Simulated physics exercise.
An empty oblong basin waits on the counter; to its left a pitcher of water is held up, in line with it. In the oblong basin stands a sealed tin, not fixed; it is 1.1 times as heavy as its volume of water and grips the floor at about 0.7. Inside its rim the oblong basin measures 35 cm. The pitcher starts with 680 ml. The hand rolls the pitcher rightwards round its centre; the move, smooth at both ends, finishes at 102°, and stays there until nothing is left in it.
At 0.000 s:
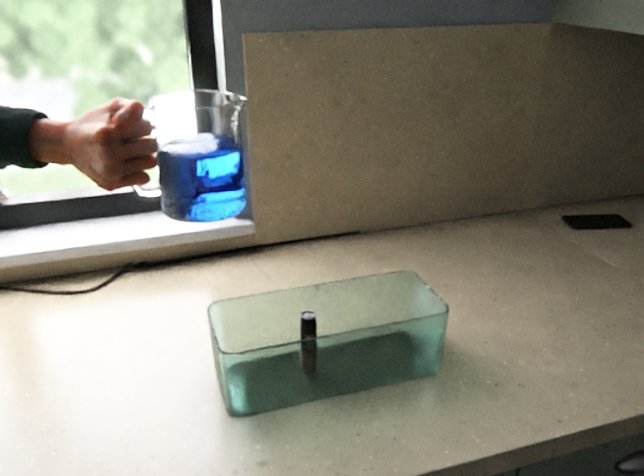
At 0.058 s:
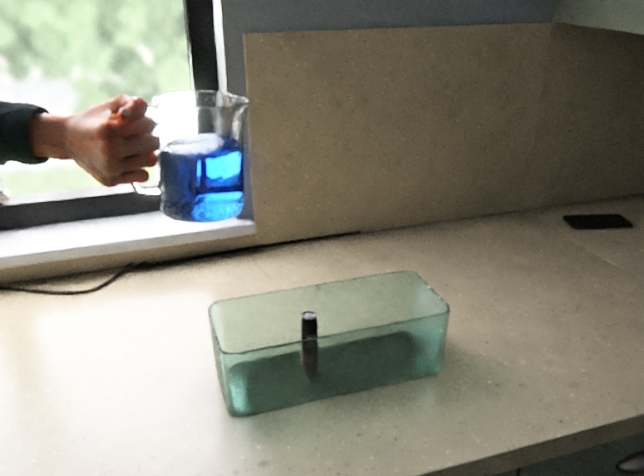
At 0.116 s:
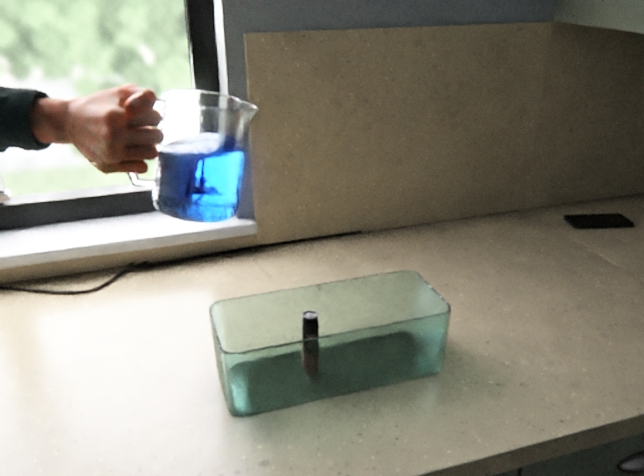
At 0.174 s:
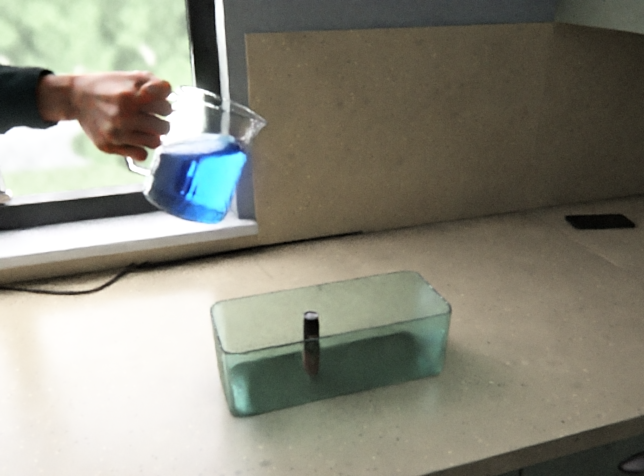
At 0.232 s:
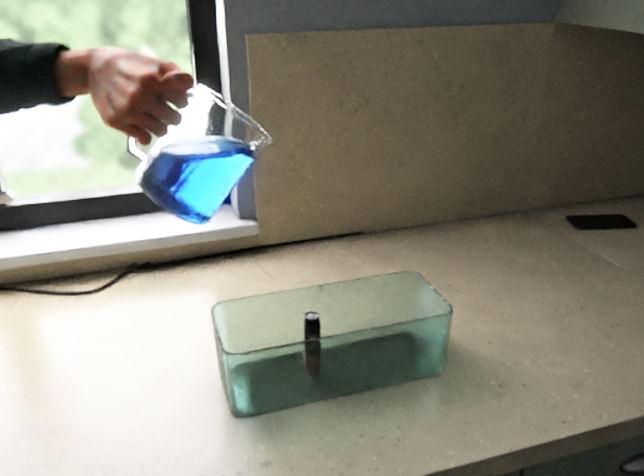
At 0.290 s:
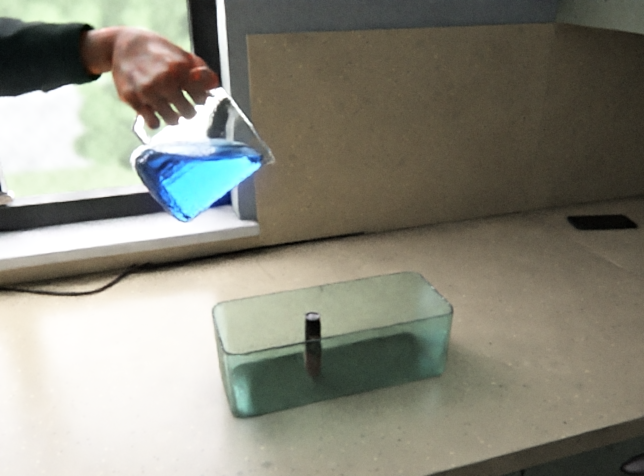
A hand held up a clear glass pitcher of blue water by the window and smoothly tilted it rightwards, while a greenish, see-through oblong basin sat on the counter with a small dark tin.
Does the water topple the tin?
It stays up.
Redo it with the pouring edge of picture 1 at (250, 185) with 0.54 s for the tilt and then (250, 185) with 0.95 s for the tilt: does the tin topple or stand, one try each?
First it topples; then it goes over.
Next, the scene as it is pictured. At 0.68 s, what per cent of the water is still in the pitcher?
Near 28 in a hundred.
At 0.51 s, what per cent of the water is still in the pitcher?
About 66 per cent.
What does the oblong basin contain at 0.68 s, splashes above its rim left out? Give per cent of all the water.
Some 36 per cent.
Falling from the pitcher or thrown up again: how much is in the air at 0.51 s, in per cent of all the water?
About 32 per cent.
By 0.51 s the tilt is 101° and 66 per cent is still to pour; the tin stands where it began.
By 0.68 s the tilt is 102° and 27 per cent is still to pour; the tin stands where it began.
By 0.85 s the tilt is 102° and 10 per cent is still to pour; the tin stands where it began.
By 1.04 s the tilt is 102° and 3 per cent is still to pour; the tin stands where it began.
At rest the tin stands where it began.
